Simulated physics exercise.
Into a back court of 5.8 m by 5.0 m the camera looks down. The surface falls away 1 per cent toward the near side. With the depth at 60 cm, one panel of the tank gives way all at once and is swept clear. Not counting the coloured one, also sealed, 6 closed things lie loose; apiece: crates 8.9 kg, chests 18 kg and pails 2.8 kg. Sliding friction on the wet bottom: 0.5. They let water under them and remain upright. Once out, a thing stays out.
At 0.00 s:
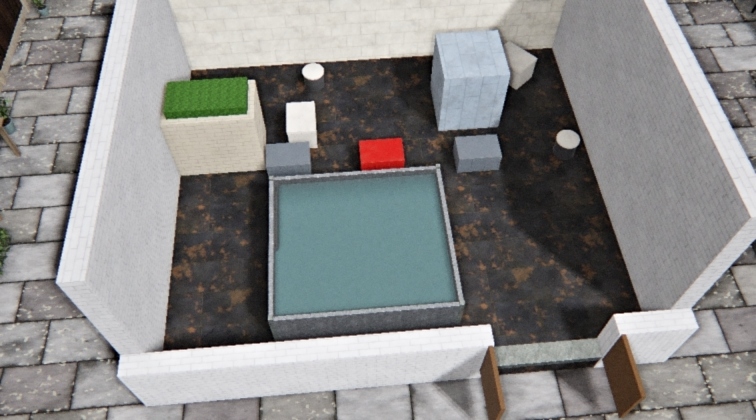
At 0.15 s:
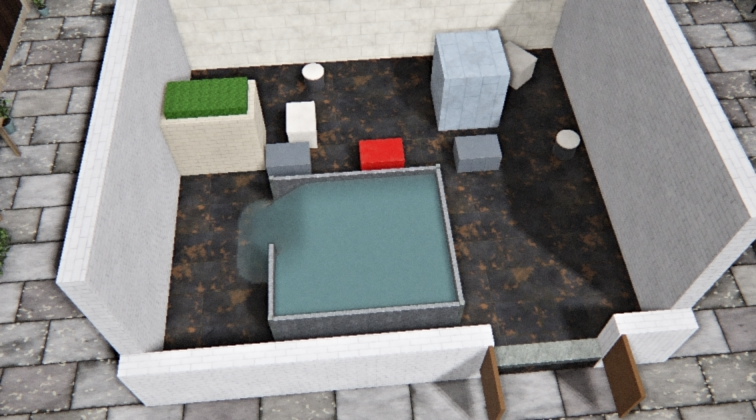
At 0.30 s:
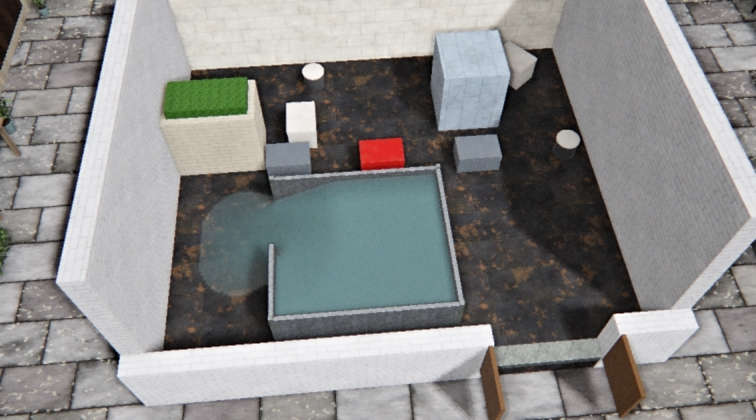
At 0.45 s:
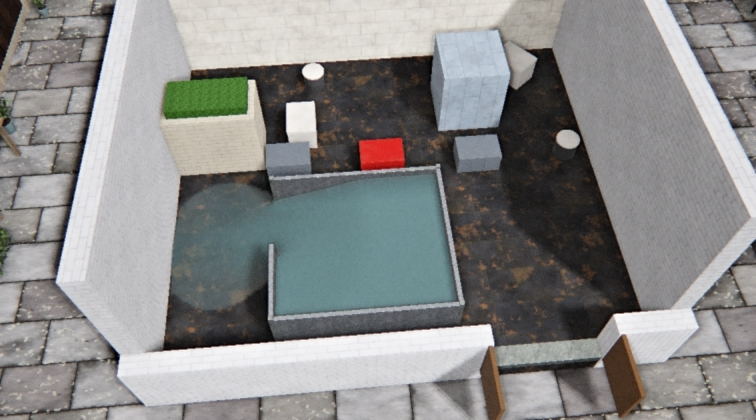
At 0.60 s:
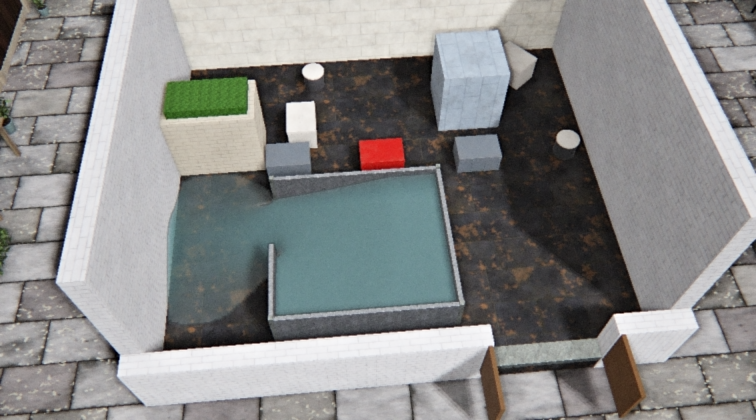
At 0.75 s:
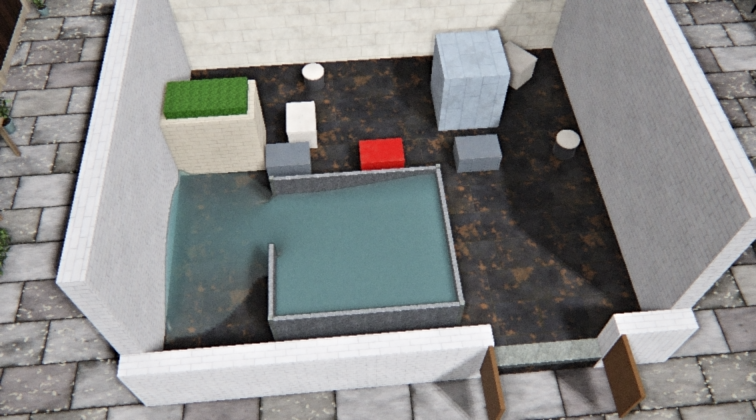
The clip opens on a walled court where a square tank of bluish water stands among scattered blocks, one of them red. The tank's left side opens and water pours out through the gap, spreading across the dark ground to the left wall, while the blocks stay still.
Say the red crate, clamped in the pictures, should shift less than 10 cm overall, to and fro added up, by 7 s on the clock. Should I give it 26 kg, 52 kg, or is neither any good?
I would pick 52 kg.
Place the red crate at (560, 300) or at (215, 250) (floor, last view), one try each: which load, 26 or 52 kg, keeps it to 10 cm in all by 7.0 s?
Try 1: Lesser mass sufficient. Try 2: Both insufficient.
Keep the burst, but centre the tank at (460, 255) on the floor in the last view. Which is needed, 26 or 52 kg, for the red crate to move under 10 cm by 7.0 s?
Then it turns out the lighter mass already works.
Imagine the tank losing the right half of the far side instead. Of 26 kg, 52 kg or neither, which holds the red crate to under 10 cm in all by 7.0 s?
In that case neither weight holds it.
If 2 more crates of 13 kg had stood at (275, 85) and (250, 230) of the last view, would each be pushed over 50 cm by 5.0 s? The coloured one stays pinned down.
So the first one stays inside and the second one crosses the line.
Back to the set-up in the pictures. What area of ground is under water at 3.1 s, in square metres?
14 m2.
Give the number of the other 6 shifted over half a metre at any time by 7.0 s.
Counting them up, I find 3.
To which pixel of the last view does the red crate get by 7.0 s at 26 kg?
Pixel estimate: Near (433, 132).
After 1.4 s the red crate would be 0 cm from its start with 26 kg and 0 cm from its start with 52 kg; 0 cm of water round it then.
After 3.1 s the red crate would be 35 cm from its start with 26 kg and 0 cm from its start with 52 kg; 8 cm of water round it then.
After 4.9 s the red crate would be 72 cm from its start with 26 kg and 0 cm from its start with 52 kg; 7 cm of water round it then.
After 7.0 s the red crate would be 80 cm from its start with 26 kg and 0 cm from its start with 52 kg; 6 cm of water round it then.
